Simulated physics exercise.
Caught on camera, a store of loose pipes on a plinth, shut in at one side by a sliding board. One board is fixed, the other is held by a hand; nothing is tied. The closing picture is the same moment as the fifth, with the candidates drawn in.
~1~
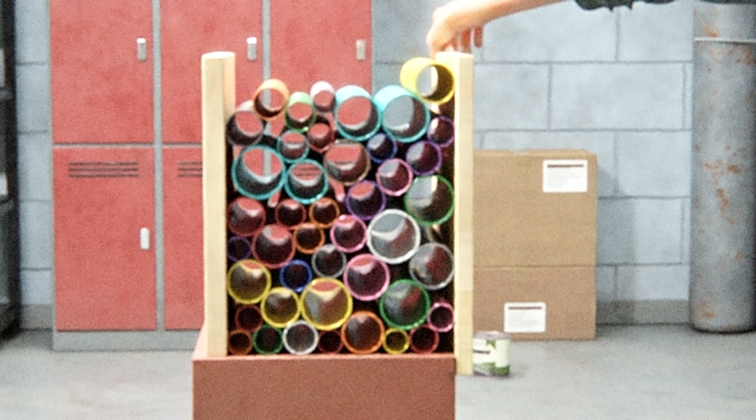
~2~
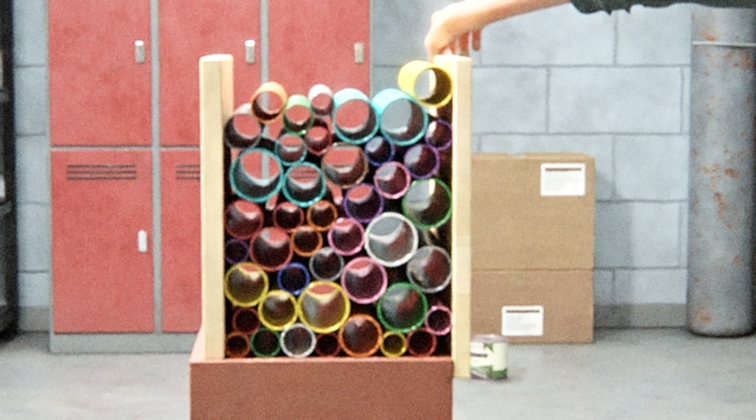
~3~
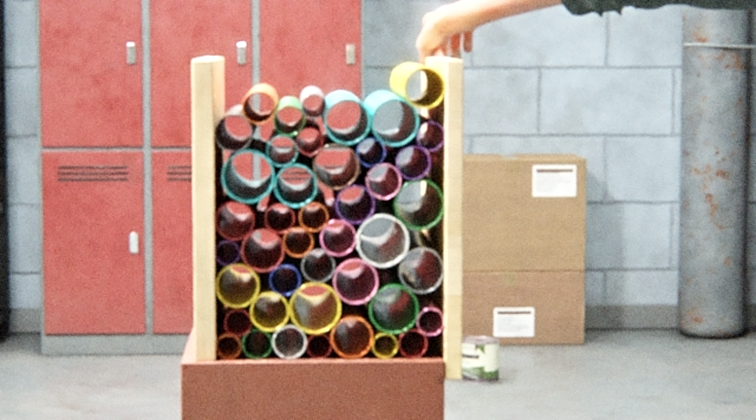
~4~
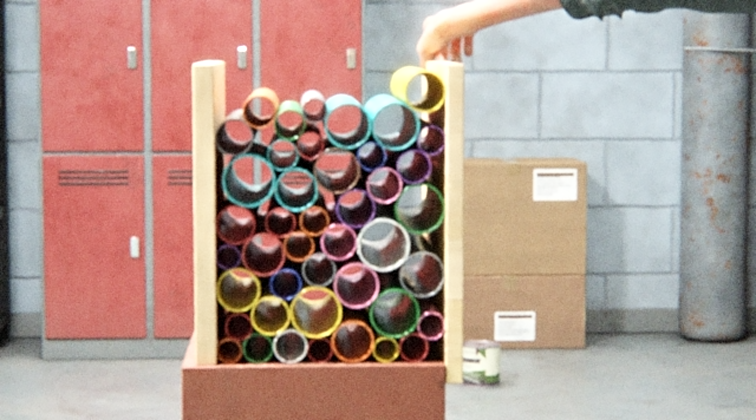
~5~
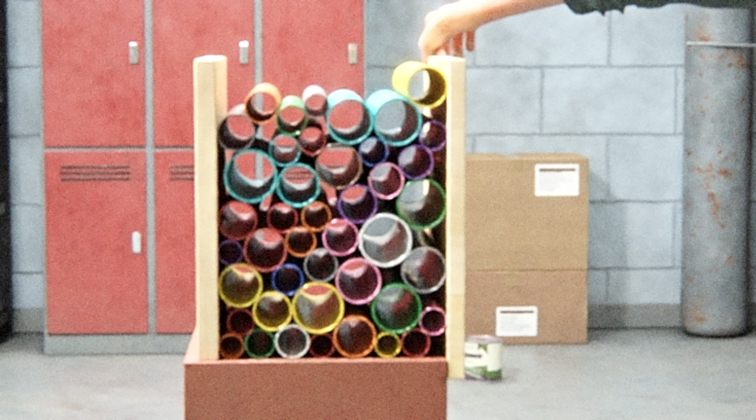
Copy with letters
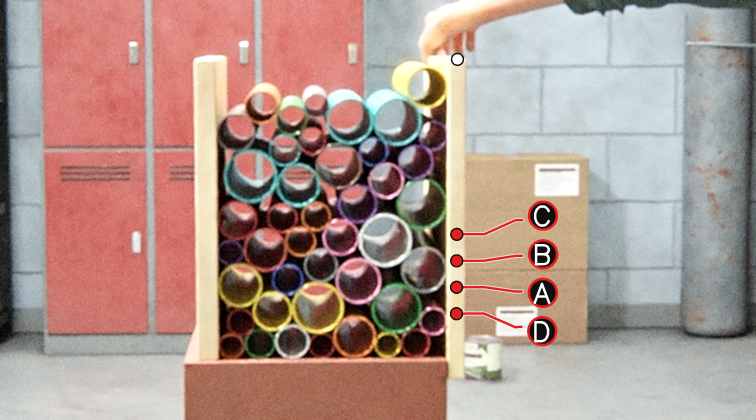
In a room with red lockers and a grey block wall, a hand rested on top of the right-hand board beside a stack of colourful pipes, and nothing moved apart from the view shaking slightly.
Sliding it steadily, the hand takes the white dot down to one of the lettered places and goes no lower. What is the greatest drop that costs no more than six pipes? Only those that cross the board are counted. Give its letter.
The lowest mark that will do is C.
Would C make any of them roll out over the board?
Yes.
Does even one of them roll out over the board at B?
At B: Yes.
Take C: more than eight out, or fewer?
It loses fewer than eight.
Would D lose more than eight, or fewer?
At D, more than eight.
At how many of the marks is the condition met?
One of the four.
On the marked copy, A at (457, 288); B at (457, 261); C at (457, 234); D at (457, 314); the white dot at (458, 59).
Taking C. A third of the way, top of the board (448, 134).
Two thirds of the way, top of the board (448, 218).
When it is over, top of the board (448, 233), five out over the board.
As for the rest, A more than six out over the board; B more than six out over the board; D more than six out over the board.
